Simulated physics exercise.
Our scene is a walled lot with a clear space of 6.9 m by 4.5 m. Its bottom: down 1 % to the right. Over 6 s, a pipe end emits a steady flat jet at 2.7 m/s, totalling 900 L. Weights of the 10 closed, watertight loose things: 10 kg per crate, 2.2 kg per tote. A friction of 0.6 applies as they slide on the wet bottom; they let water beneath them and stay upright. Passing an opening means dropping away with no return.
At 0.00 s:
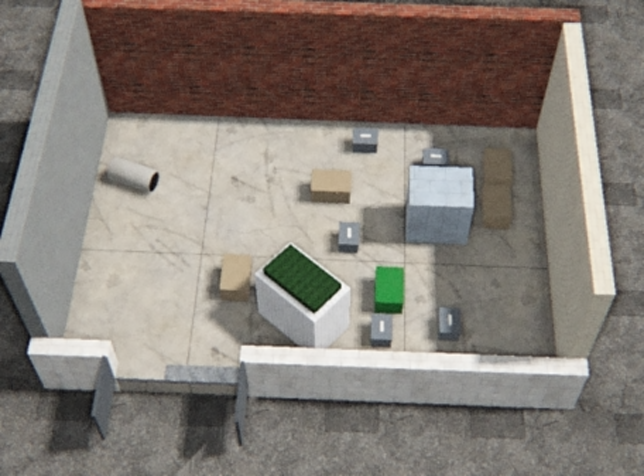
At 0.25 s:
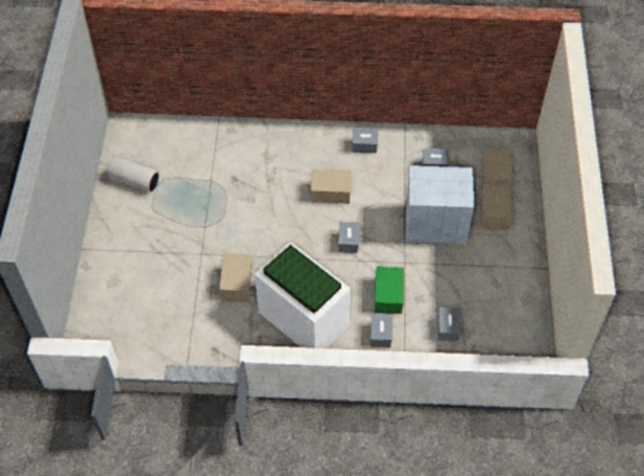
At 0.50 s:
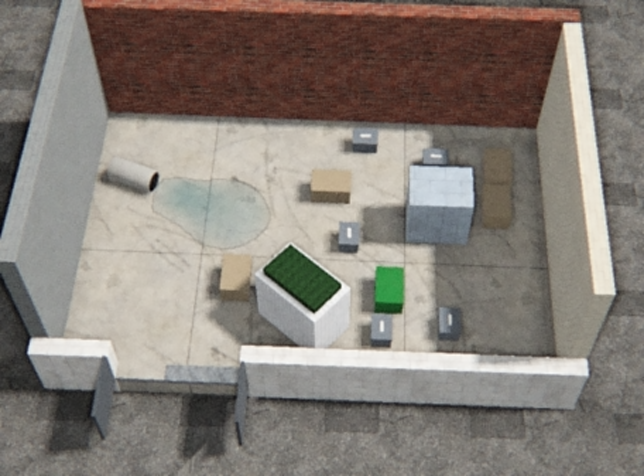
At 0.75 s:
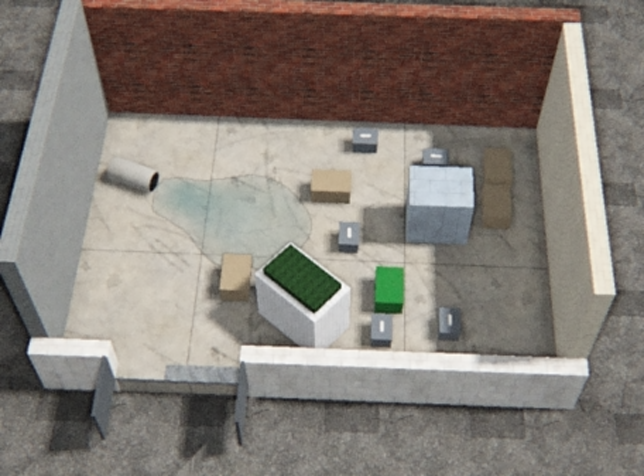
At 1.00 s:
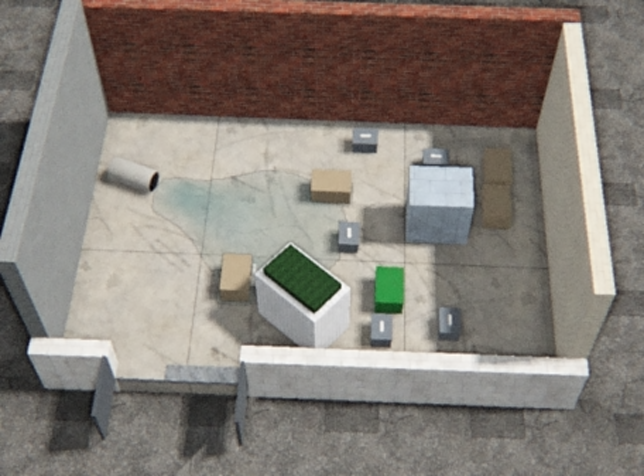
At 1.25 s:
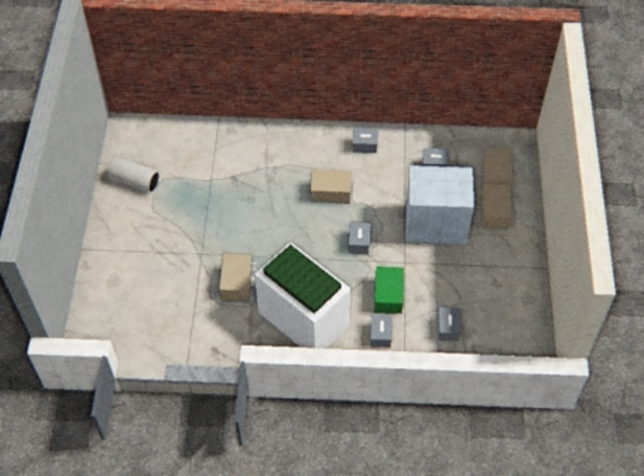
Water ran from a pipe on the left of a walled lot and spread rightward in a widening puddle, nudging one small gray box slightly right while the green crate and other boxes stayed put.
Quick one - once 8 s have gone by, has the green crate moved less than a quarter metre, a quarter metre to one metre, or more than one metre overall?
It's a big displacement.
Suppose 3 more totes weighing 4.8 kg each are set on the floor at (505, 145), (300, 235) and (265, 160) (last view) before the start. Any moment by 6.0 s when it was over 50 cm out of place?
Within, beyond, within.
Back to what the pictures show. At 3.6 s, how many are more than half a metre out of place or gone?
Answer: 3.
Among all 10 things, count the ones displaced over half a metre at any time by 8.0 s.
That adds up to 6.
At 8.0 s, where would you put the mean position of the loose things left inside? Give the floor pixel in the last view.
Near (420, 217).
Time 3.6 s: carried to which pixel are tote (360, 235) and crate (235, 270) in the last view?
First one near (542, 264), second near (226, 295).
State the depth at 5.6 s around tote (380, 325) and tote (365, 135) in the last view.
I'd estimate 5 cm for the first and 4 cm for the second.
After 1.8 s the green crate is near (391, 285), 0.0 m from its start, aground; 0 of 10 are out; 0 afloat.
After 3.6 s the green crate is near (511, 326), 1.8 m from its start, aground; 0 of 10 are out; 3 afloat.
After 5.6 s the green crate is near (529, 301), 2.0 m from its start, afloat; 0 of 10 are out; 5 afloat.
After 8.0 s the green crate is near (525, 201), 2.5 m from its start, afloat; 0 of 10 are out; 8 afloat.
